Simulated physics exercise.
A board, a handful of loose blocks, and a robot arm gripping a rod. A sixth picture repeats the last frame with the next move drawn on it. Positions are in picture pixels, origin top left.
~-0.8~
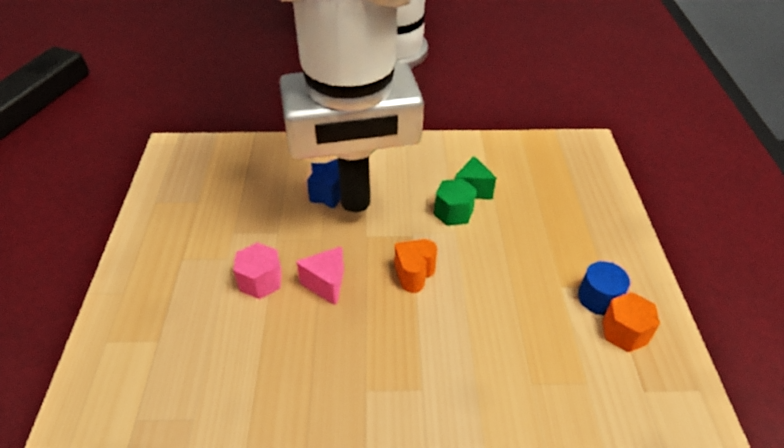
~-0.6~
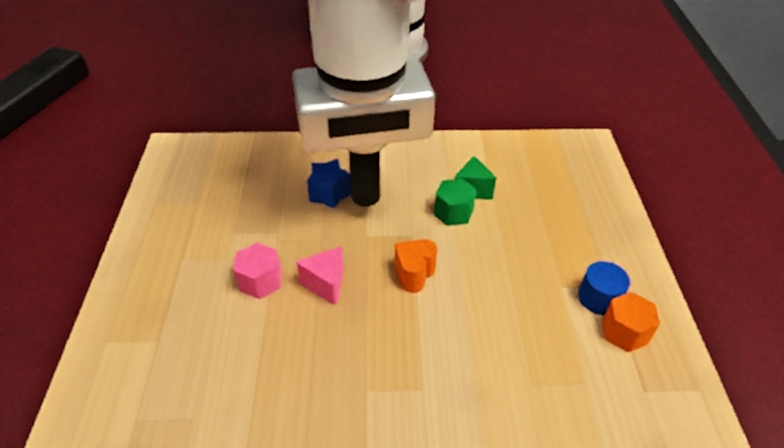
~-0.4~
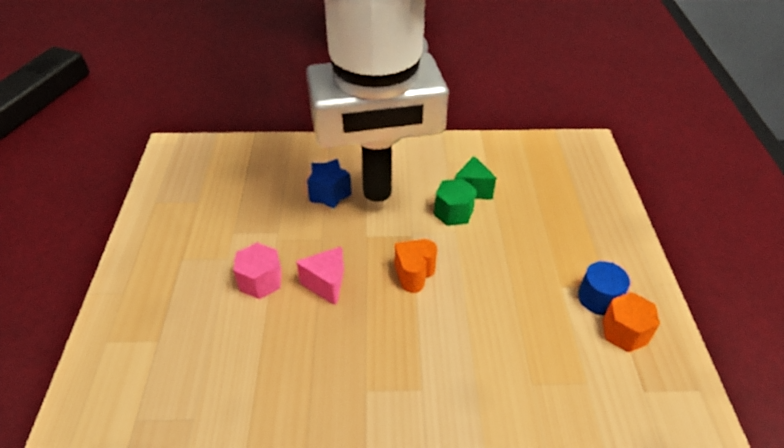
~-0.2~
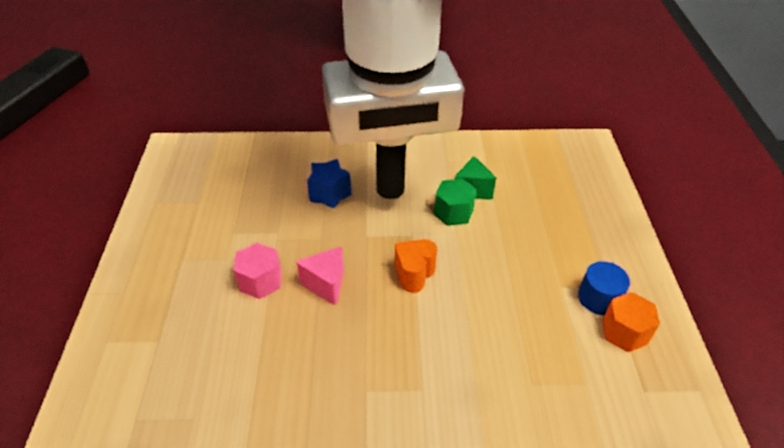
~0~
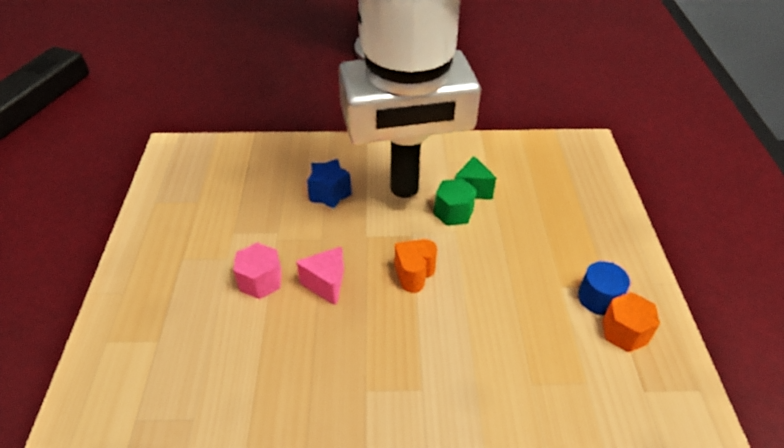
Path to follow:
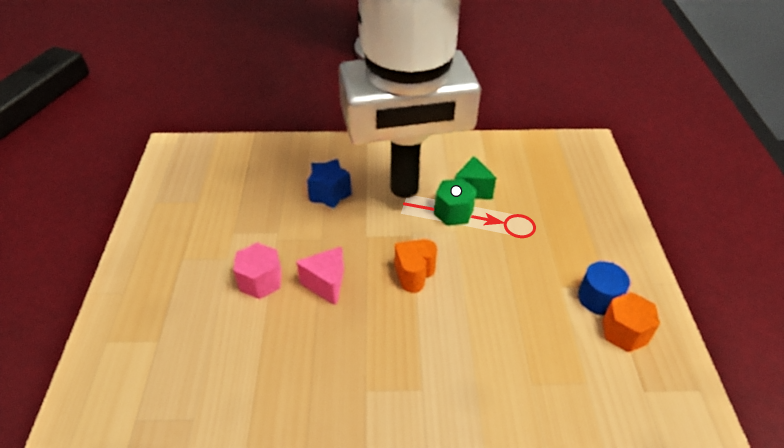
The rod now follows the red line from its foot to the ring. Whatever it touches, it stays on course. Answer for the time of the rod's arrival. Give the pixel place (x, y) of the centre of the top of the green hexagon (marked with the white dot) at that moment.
The middle of the upper face of the green hexagon will lie at about (557, 200) in the picture.
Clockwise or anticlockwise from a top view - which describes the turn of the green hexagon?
It turns round anticlockwise.
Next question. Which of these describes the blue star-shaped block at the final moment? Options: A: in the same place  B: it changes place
That would be A.
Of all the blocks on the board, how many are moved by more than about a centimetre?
In total, one block gets moved by over 1 cm.
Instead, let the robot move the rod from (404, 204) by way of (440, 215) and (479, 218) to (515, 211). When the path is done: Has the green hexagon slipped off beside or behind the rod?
Going by the path, no.
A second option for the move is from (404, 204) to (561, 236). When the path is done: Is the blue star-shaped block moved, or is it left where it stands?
It is not moved.
Drawn move, from (404, 204) directly to (520, 226); the dot is on the green hexagon.
The first path, step by step. One third of the way, rod at (444, 196); green hexagon at (478, 193).
Two thirds of the way, rod at (483, 203); green hexagon at (518, 197), turned 20° anticlockwise.
At the end, rod at (523, 211); blue star-shaped block still; green hexagon at (557, 200), turned 45° anticlockwise; green triangular piece still.
